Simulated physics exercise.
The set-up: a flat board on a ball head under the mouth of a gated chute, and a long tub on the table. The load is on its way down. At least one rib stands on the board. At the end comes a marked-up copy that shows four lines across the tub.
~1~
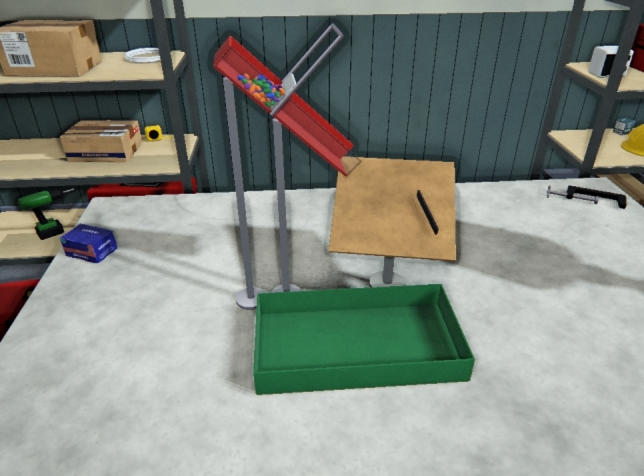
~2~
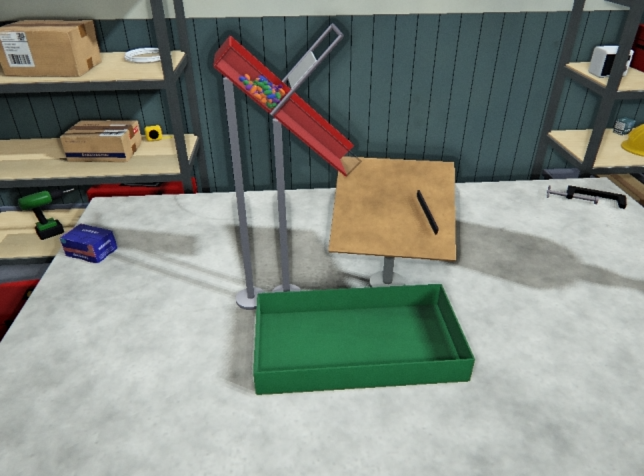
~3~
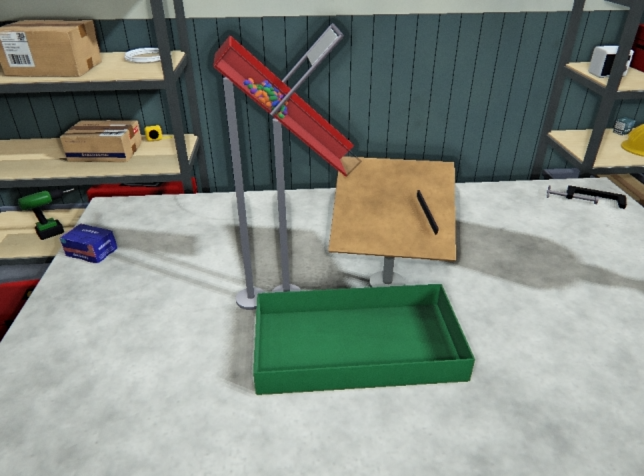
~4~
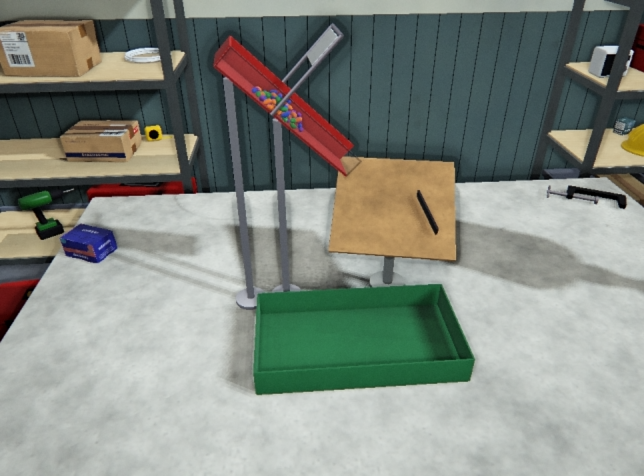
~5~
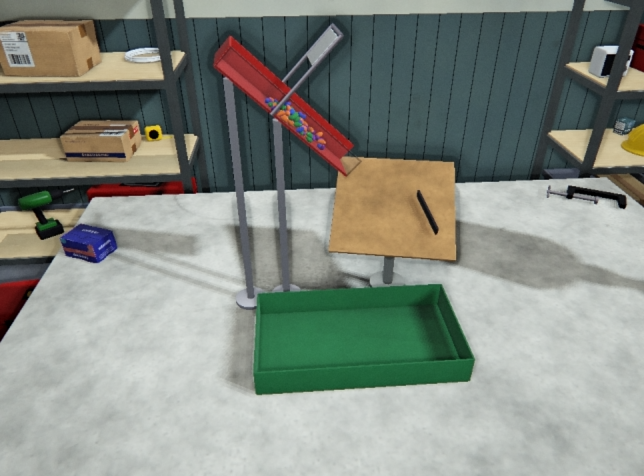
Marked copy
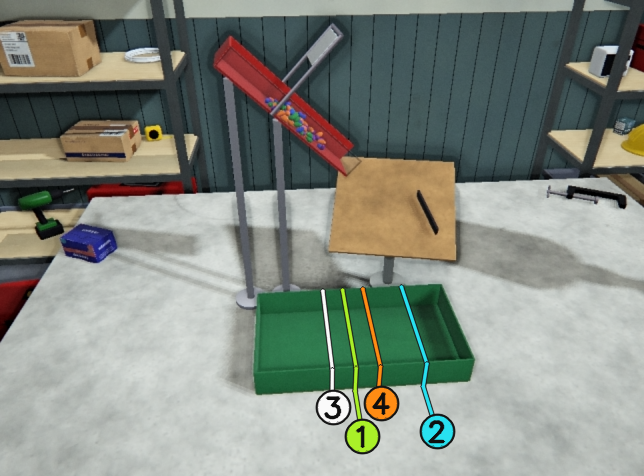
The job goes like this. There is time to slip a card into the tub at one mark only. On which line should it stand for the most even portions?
Line 2 does it best.
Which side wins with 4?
More lands on the right.
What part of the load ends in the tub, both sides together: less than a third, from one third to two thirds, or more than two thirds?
It is more than two thirds.
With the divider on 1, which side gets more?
More lands on the right.
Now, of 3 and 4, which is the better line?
That would be 4.
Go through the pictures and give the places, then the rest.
The first frame shows load behind the gate (266, 91), jelly beans; lip of the chute (343, 168), sloping fairly steeply.
The second frame shows middle of the board (394, 205), tilted gently; middle of its low edge (391, 255); of its high edge (396, 159).
The third frame shows front corners of the tub (254, 373) and (474, 359), empty; front of the load (285, 110).
The fourth frame shows middle of the load (283, 108); its front (298, 119), roughly a third of the way to the lip; rib from (419, 190) to (438, 229).
The fifth frame shows middle of the load (295, 117); its front (321, 141), roughly two thirds of the way to the lip.
On the marked copy, line 1 crosses the front rim at (356, 367); line 2 crosses the front rim at (426, 362); line 3 crosses the front rim at (332, 368); line 4 crosses the front rim at (380, 365).
With 1, of what is caught, just a few on the left of the divider, almost all on the right.
With 2, of what is caught, roughly a third on the left of the divider, roughly two thirds on the right.
With 3, of what is caught, not one piece on the left of the divider, every piece on the right.
With 4, of what is caught, about a tenth on the left of the divider, the larger part on the right.
